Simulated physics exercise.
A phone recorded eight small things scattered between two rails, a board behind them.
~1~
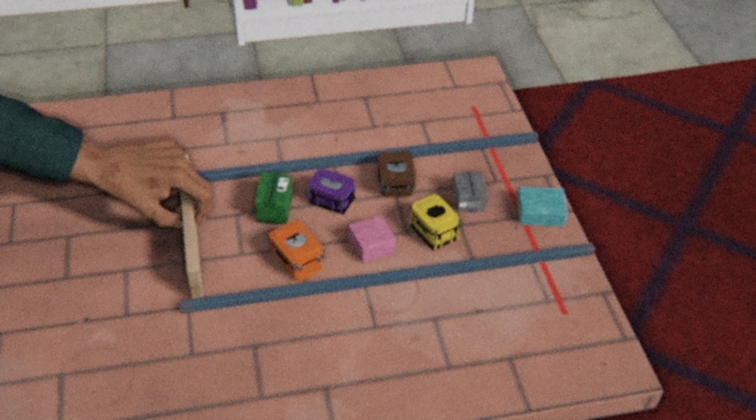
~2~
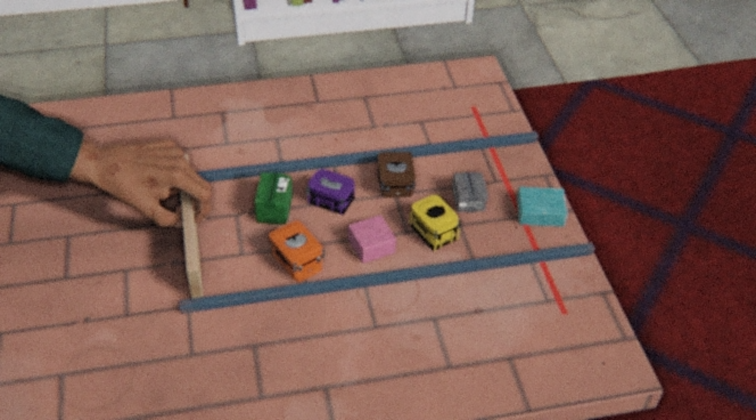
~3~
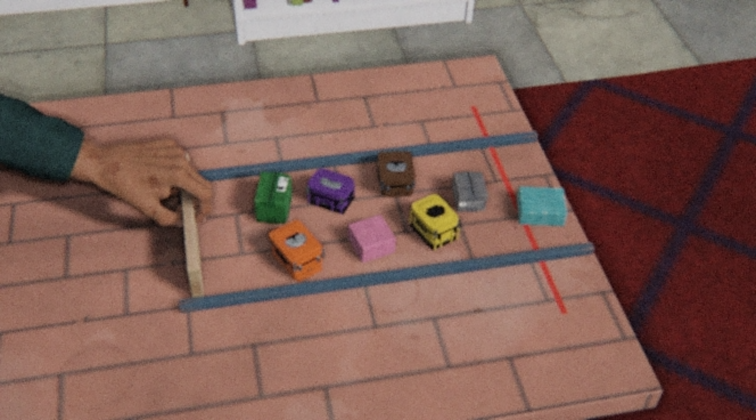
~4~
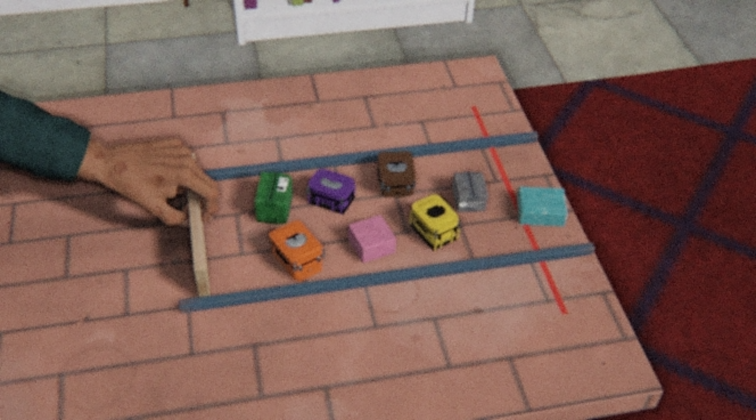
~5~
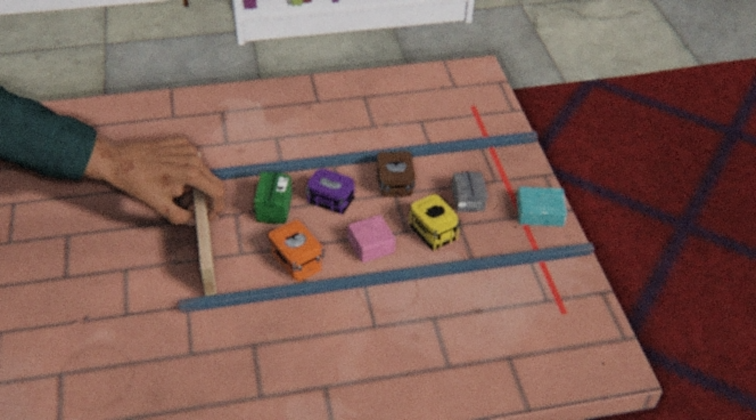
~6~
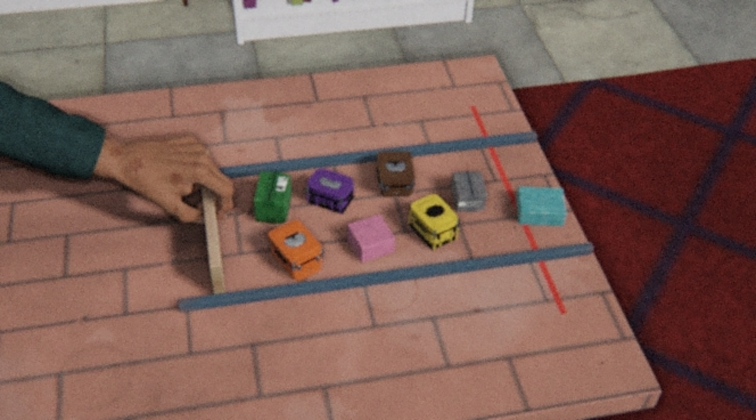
A hand sliding a wooden board slightly right between two blue rails, while eight small colourful boxes ahead of it stay still.
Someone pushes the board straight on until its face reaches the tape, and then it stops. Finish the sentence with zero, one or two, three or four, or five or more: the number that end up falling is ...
The number that end up falling is three or four.
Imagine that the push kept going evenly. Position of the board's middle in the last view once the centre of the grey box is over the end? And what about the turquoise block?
Its middle is about (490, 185) and about (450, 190).
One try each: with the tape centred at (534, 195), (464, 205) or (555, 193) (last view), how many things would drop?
5, 1, 8.
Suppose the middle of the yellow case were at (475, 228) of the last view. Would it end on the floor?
It slips off.
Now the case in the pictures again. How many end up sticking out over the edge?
The number would be 2.
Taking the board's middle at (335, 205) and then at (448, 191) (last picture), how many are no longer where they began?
First 5 and then 8.
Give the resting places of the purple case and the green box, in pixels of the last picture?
In the last picture the purple case sits around (556, 185) and the green box around (524, 175).
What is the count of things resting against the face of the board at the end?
The count is 3.
Early on, none off yet; turquoise block at rest near (541, 206); grey box at rest near (469, 191); yellow case at rest near (434, 221).
A while later, none off yet; turquoise block moving near (544, 205); grey box travelled about its own width near (494, 189); yellow case travelled well along near (509, 212).
Finally, the number that fall off is three or four; lost, yellow case, grey box and turquoise block.
